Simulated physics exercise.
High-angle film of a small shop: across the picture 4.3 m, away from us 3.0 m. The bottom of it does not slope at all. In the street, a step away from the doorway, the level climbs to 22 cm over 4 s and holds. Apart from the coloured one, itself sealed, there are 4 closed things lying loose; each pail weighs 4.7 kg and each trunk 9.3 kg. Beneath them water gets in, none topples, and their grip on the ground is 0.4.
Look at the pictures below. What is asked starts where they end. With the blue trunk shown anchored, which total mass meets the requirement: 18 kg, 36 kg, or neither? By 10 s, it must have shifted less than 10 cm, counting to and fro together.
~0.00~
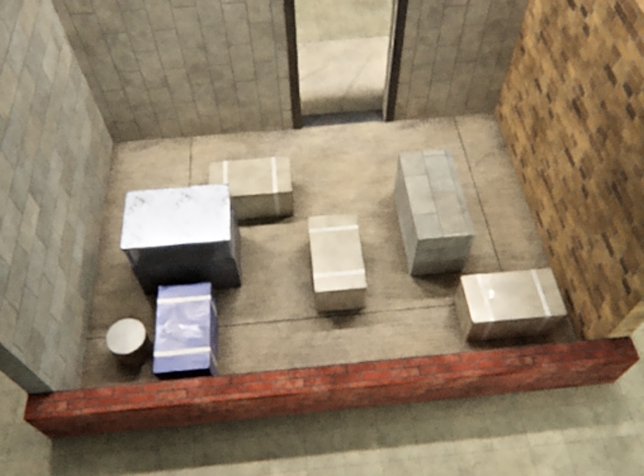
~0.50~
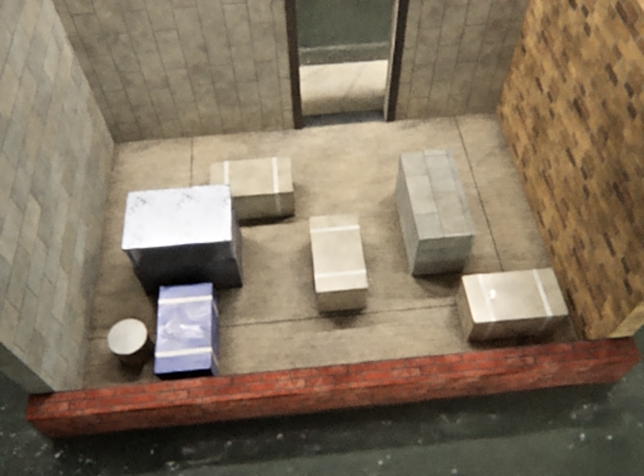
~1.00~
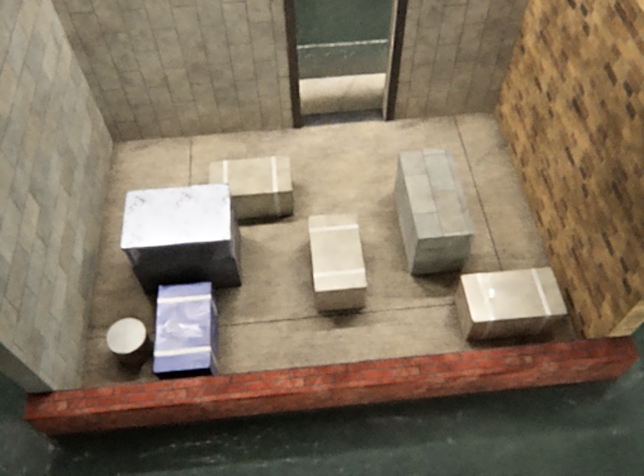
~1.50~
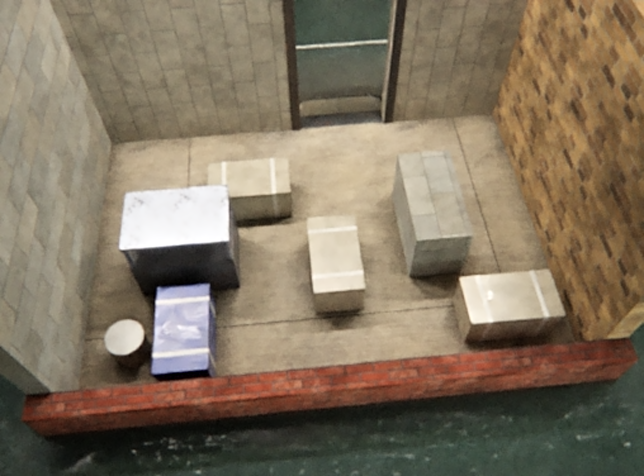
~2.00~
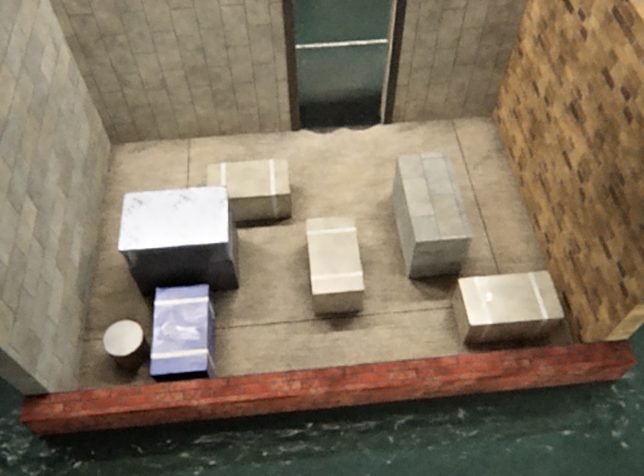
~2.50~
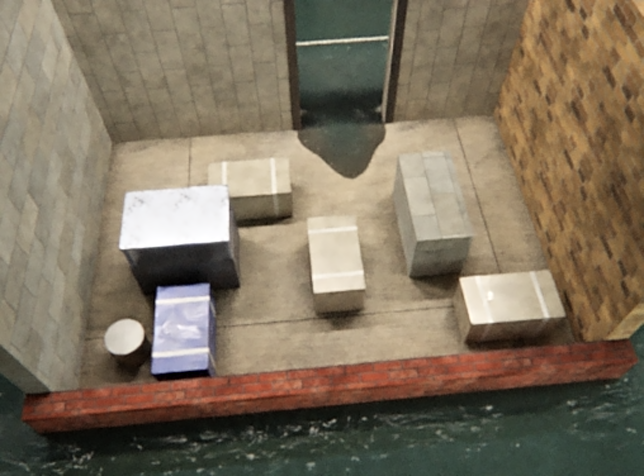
The answer is neither.
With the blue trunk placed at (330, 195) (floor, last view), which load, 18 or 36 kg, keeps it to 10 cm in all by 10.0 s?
Well, no option works.
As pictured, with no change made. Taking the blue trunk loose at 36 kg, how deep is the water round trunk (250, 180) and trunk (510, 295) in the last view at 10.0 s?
Depths: Near 4 cm, then near 9 cm.
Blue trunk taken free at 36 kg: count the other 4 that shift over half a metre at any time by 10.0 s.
The count comes to 2.
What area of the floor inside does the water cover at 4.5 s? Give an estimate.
Wet area: Approx. 6.5 m2.
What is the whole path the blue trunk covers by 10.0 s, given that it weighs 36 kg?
It covers some 40 cm altogether.
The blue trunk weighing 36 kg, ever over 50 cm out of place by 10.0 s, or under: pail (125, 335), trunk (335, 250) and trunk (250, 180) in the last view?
In order, the three come out beneath, above and beneath.
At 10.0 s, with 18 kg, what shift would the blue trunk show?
It would be some 60 cm from its spot.
After 3.5 s the blue trunk would be 0 cm from its start with 18 kg and 0 cm from its start with 36 kg; 0 cm of water round it then.
After 4.5 s the blue trunk would be 0 cm from its start with 18 kg and 0 cm from its start with 36 kg; 0 cm of water round it then.
After 7.0 s the blue trunk would be 39 cm from its start with 18 kg and 8 cm from its start with 36 kg; 6 cm of water round it then.
After 10.0 s the blue trunk would be 61 cm from its start with 18 kg and 38 cm from its start with 36 kg; 10 cm of water round it then.
